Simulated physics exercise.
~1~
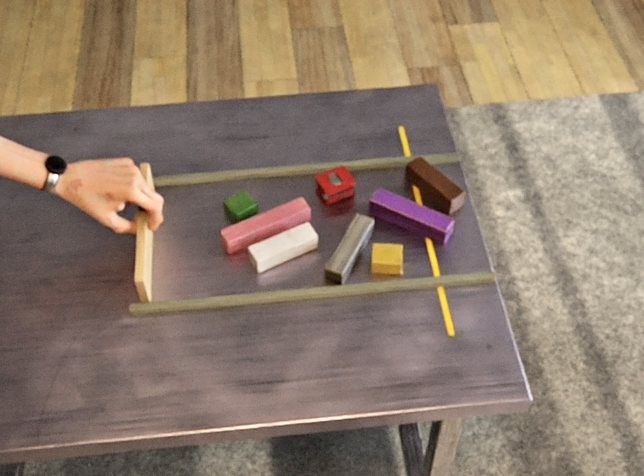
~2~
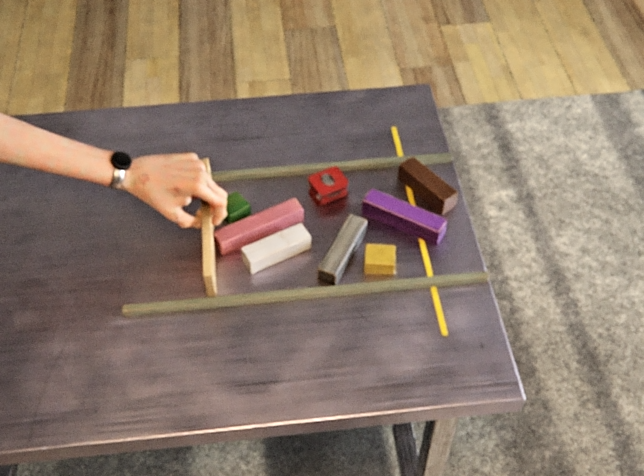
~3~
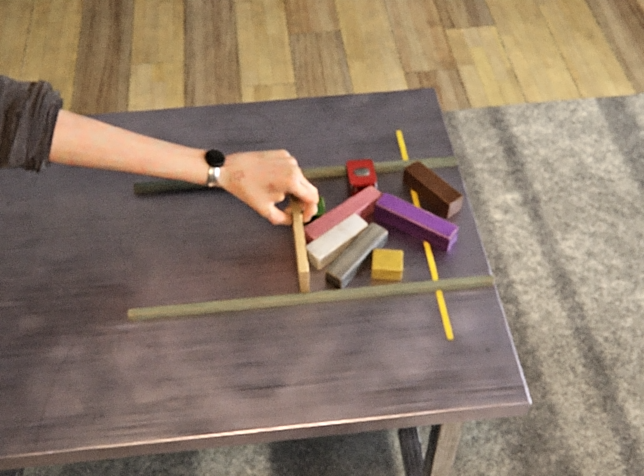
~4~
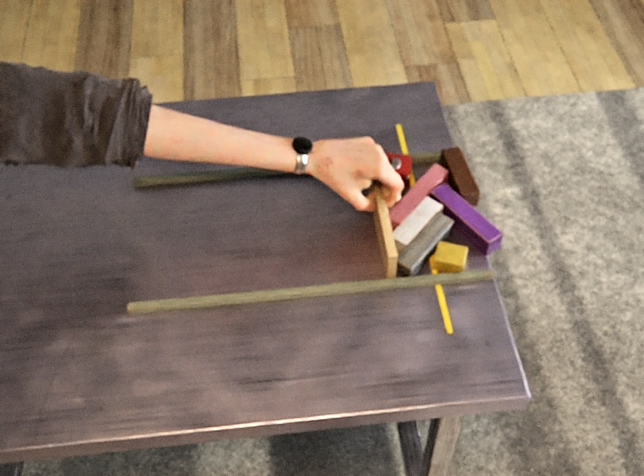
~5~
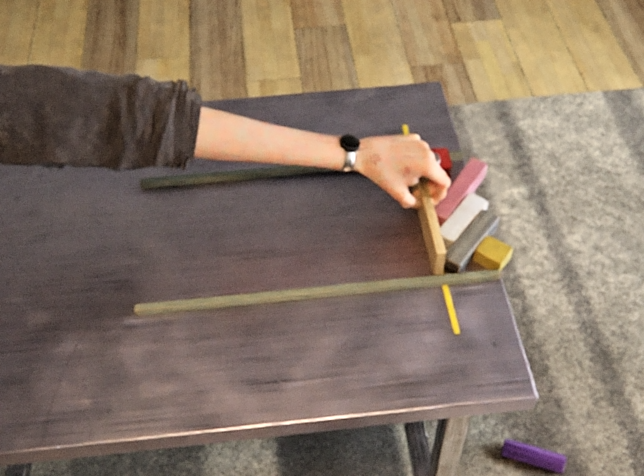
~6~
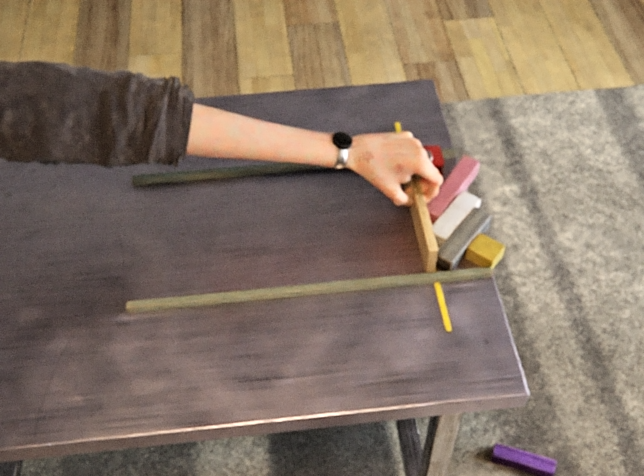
On a dark tabletop, a hand pushed an upright board to the right between two rails, bunching the coloured blocks toward the edge until the purple stick and brown bar dropped off, and the board stopped near the yellow tape with the others still crowded there.
